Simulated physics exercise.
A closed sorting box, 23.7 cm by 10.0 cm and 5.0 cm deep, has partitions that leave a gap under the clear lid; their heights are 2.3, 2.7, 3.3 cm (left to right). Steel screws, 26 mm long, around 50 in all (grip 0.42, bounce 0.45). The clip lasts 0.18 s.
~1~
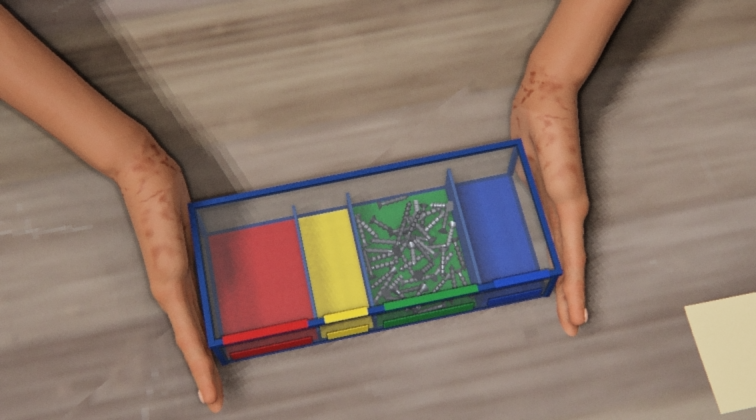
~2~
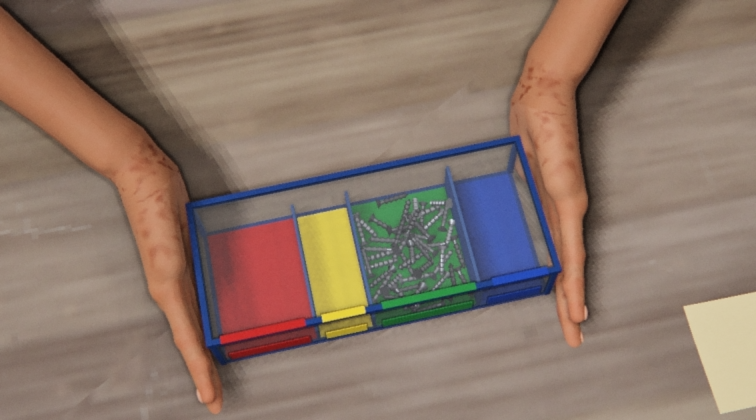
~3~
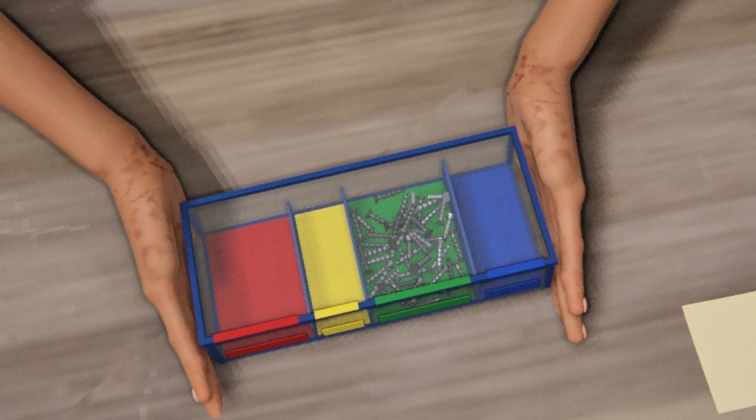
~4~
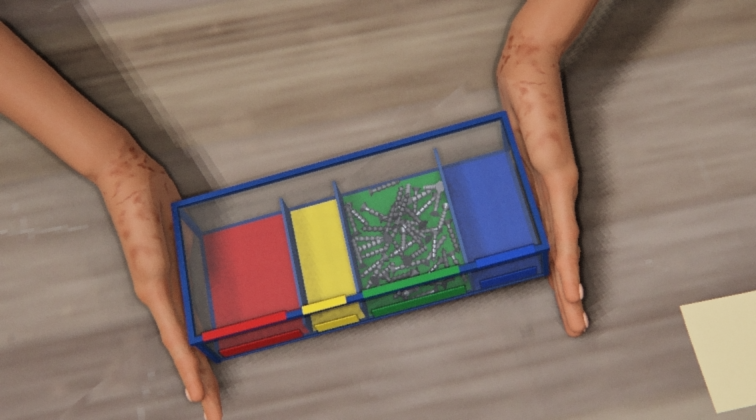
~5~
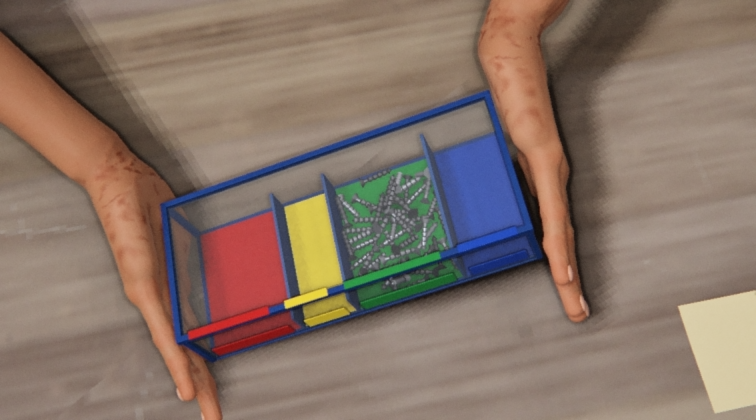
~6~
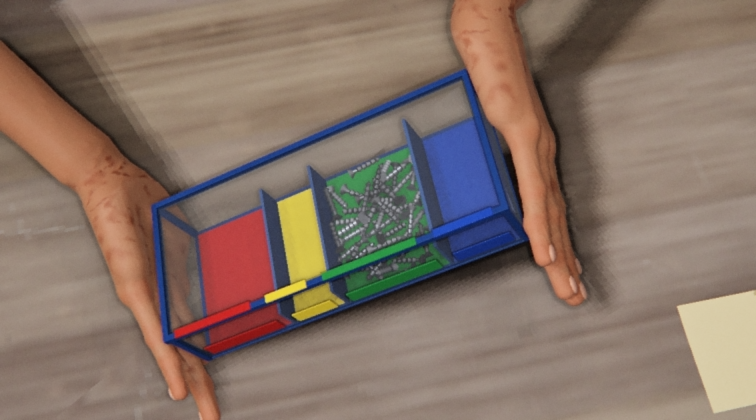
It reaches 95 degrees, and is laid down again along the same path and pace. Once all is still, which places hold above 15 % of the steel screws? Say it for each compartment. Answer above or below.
Red compartment: Above; blue compartment: Below; green compartment: Below; yellow compartment: Below.
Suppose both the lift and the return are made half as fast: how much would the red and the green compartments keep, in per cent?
Red 80, green 20.
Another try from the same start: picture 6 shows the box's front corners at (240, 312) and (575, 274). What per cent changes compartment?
In that case some 25 per cent.
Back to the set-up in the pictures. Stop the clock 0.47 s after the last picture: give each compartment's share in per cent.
Red 15, blue 0, green 45, yellow 45.
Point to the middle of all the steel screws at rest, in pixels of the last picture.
Near (229, 260).
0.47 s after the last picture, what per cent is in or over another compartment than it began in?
About 55 per cent.
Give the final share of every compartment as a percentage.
Red 95, blue 0, green 0, yellow 5.
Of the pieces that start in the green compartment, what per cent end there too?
Some 0 per cent.
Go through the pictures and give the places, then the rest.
The first picture shows box tilt 0 degrees, front corners at (215, 341) and (556, 270); green 100 %.
The second picture shows box tilt 1 degrees, front corners at (212, 341) and (554, 267).
The third picture shows box tilt 4 degrees, front corners at (206, 340) and (551, 259), lowest corner left back.
The fourth picture shows box tilt 10 degrees, front corners at (196, 338) and (542, 245), lowest corner left back.
The fifth picture shows box tilt 17 degrees, front corners at (183, 337) and (526, 227), lowest corner left back.
The sixth picture shows box tilt 24 degrees, front corners at (170, 336) and (502, 207), lowest corner left back; green 100 %.
Then, 0.47 s after the last picture, tilt 94 degrees; red 15 %, green 45 %, yellow 45 %.
Then, 0.78 s after the last picture, tilt 39 degrees; red 95 %, yellow 5 %.
Then, 1.19 s after the last picture, tilt 0 degrees; red 95 %, yellow 5 %.
In the end, red 95 %, blue 0 %, green 0 %, yellow 5 %.
